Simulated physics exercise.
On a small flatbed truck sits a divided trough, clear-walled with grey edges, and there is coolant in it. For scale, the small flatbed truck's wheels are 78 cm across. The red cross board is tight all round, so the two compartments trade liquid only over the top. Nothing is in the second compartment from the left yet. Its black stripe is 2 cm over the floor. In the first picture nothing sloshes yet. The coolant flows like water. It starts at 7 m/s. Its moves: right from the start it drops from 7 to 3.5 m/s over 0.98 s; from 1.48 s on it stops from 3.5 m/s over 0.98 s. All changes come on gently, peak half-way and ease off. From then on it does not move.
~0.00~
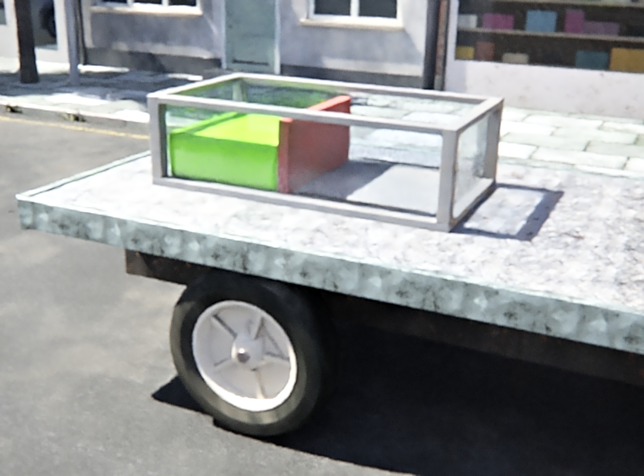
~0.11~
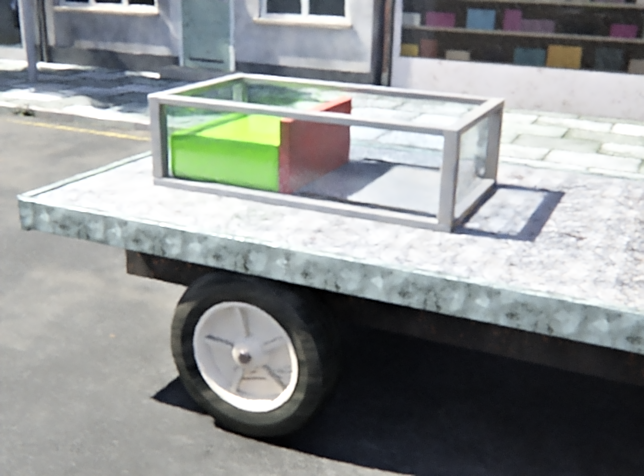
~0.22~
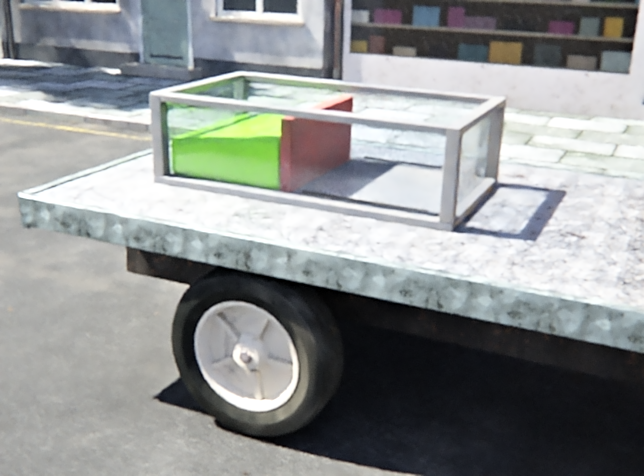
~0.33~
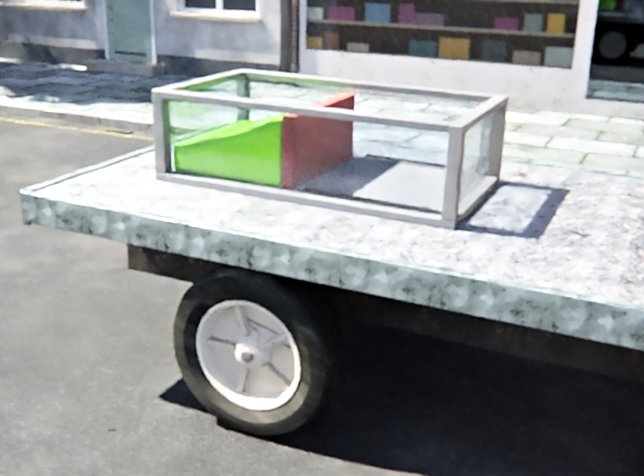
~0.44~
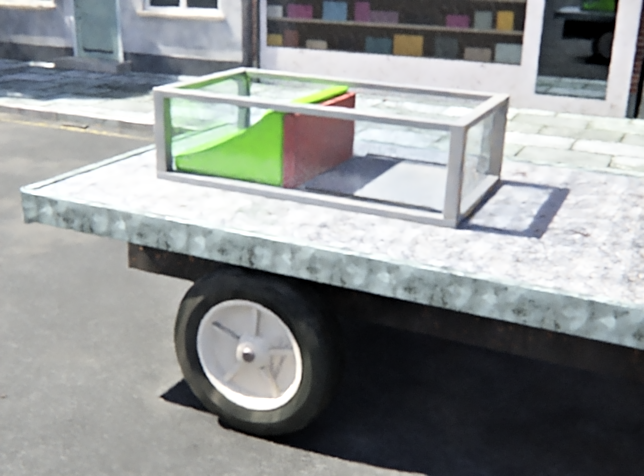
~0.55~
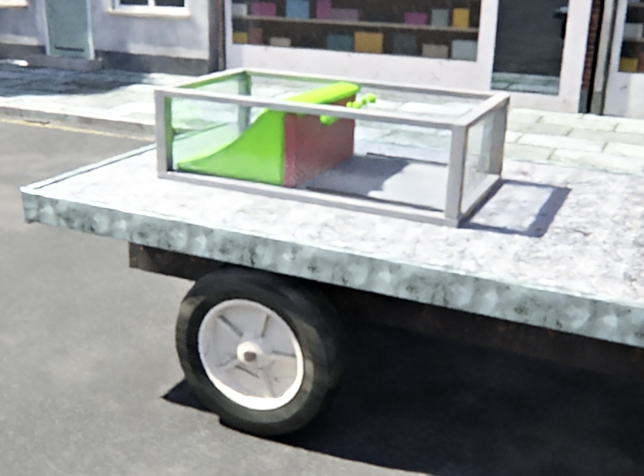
On a sunlit street lined with shopfronts, a flatbed truck rolls to the right, gradually slowing, with a clear, grey-edged trough of green liquid on its bed. The liquid starts nearly level left of a red divider, then sinks behind and climbs the divider, finally pouring over its top into the empty right compartment.
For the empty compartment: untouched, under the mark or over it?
It ends over the black line.
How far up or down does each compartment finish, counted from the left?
From the left: 7 down, 6 up.
By 1.15 s left to right it is 19, 2 cm deep.
By 2.05 s left to right it is 16, 5 cm deep.
By 2.95 s left to right it is 15, 6 cm deep.
By 5.45 s left to right it is 15, 6 cm deep.
